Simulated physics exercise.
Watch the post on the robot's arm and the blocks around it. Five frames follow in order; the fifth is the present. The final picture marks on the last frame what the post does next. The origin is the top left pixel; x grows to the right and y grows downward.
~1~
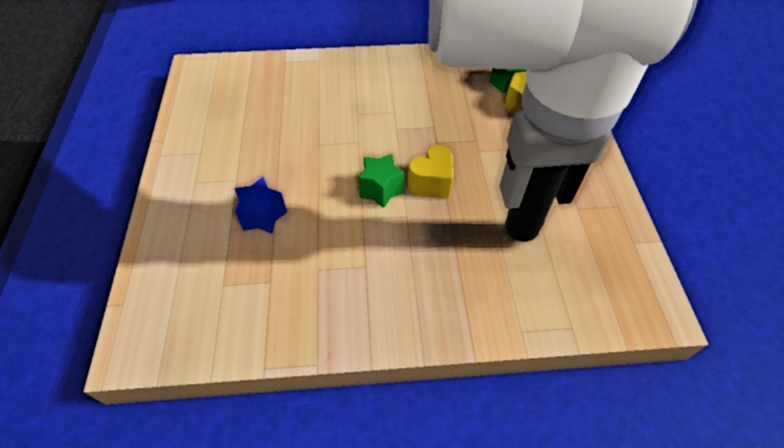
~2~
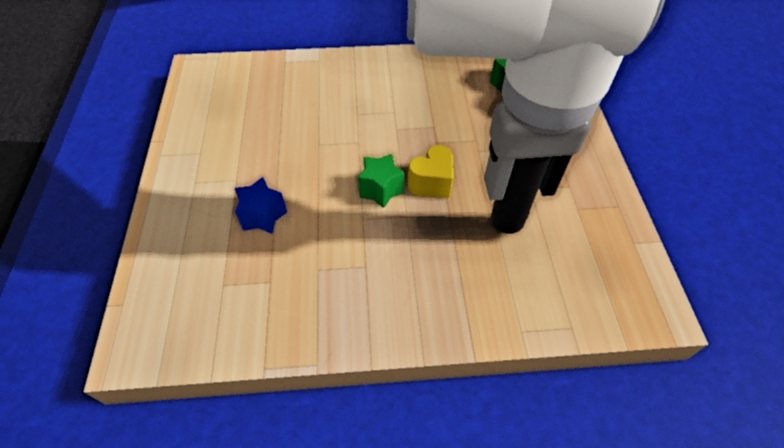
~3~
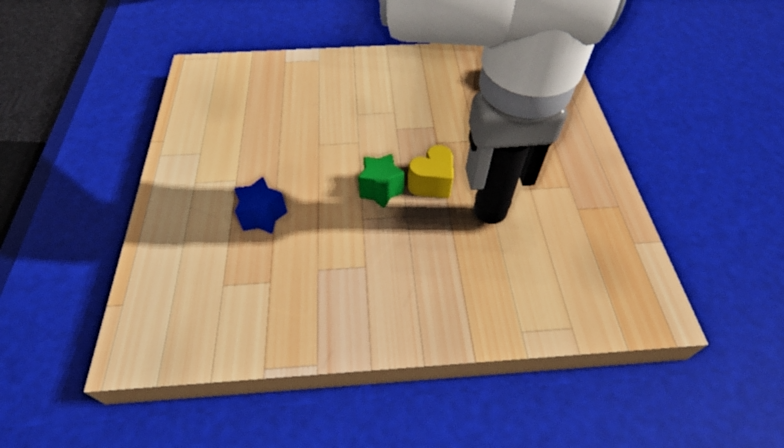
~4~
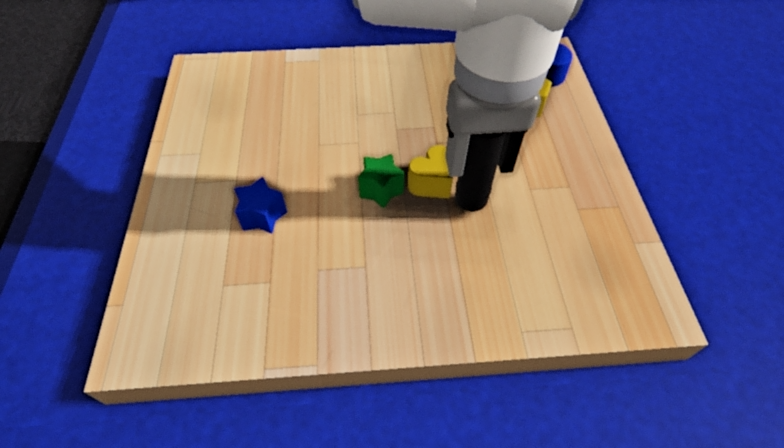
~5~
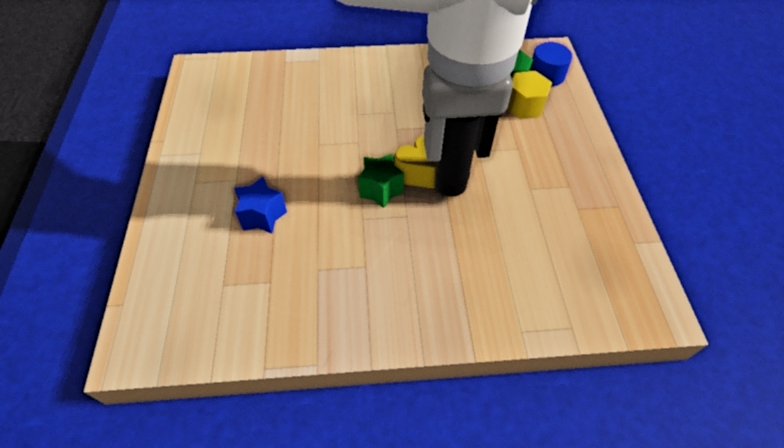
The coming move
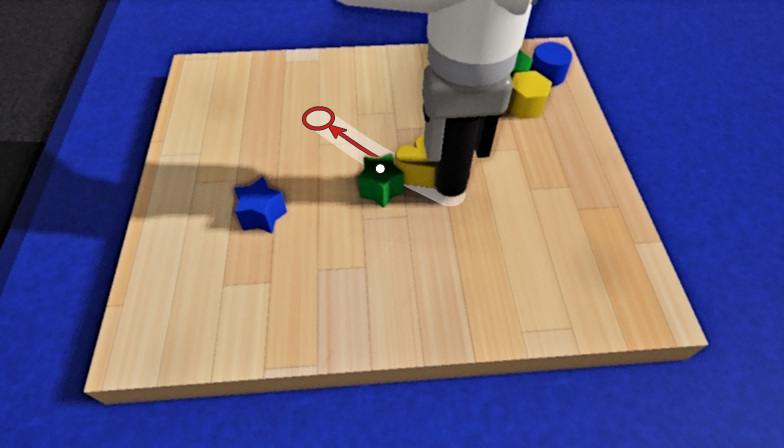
Robot arm sliding its black post leftward across a wooden board, nudging a yellow heart-shaped block slightly left beside a green star.
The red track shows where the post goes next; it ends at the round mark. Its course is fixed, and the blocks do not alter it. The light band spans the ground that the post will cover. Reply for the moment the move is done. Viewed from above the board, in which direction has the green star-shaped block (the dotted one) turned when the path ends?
It turns counter-clockwise.
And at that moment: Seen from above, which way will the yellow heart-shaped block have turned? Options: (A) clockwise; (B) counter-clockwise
Correct choice: A.
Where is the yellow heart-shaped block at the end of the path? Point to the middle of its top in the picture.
It sits at (374, 103).
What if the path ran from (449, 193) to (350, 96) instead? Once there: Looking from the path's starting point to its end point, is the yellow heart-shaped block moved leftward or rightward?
Slides left.
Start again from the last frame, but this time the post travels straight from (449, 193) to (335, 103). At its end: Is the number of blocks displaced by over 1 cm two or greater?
That would be a no.
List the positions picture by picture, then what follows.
The first picture shows tip of the post (522, 229), middles of tops, green star-shaped block (380, 169), yellow heart-shaped block (434, 162).
The second picture shows post (507, 221), nothing pushed.
The third picture shows post (490, 211), nothing pushed.
The fourth picture shows post (471, 199), nothing pushed.
The fifth picture shows post (451, 185), green star-shaped block (380, 169), yellow heart-shaped block (421, 151).
The line goes from (449, 193) by way of (376, 157) to (318, 118); the dot is on the green star-shaped block.
The first path, step by step. One third of the way, post (398, 160); green star-shaped block (377, 168), turned 20° anticlockwise; yellow heart-shaped block (389, 124), turned 65° clockwise.
Two thirds of the way, post (354, 135); green star-shaped block (374, 167), turned 35° anticlockwise; yellow heart-shaped block (375, 104), turned 115° clockwise.
At the end, post (317, 110); green star-shaped block (374, 167), turned 35° anticlockwise; yellow heart-shaped block (374, 103), turned 120° clockwise.
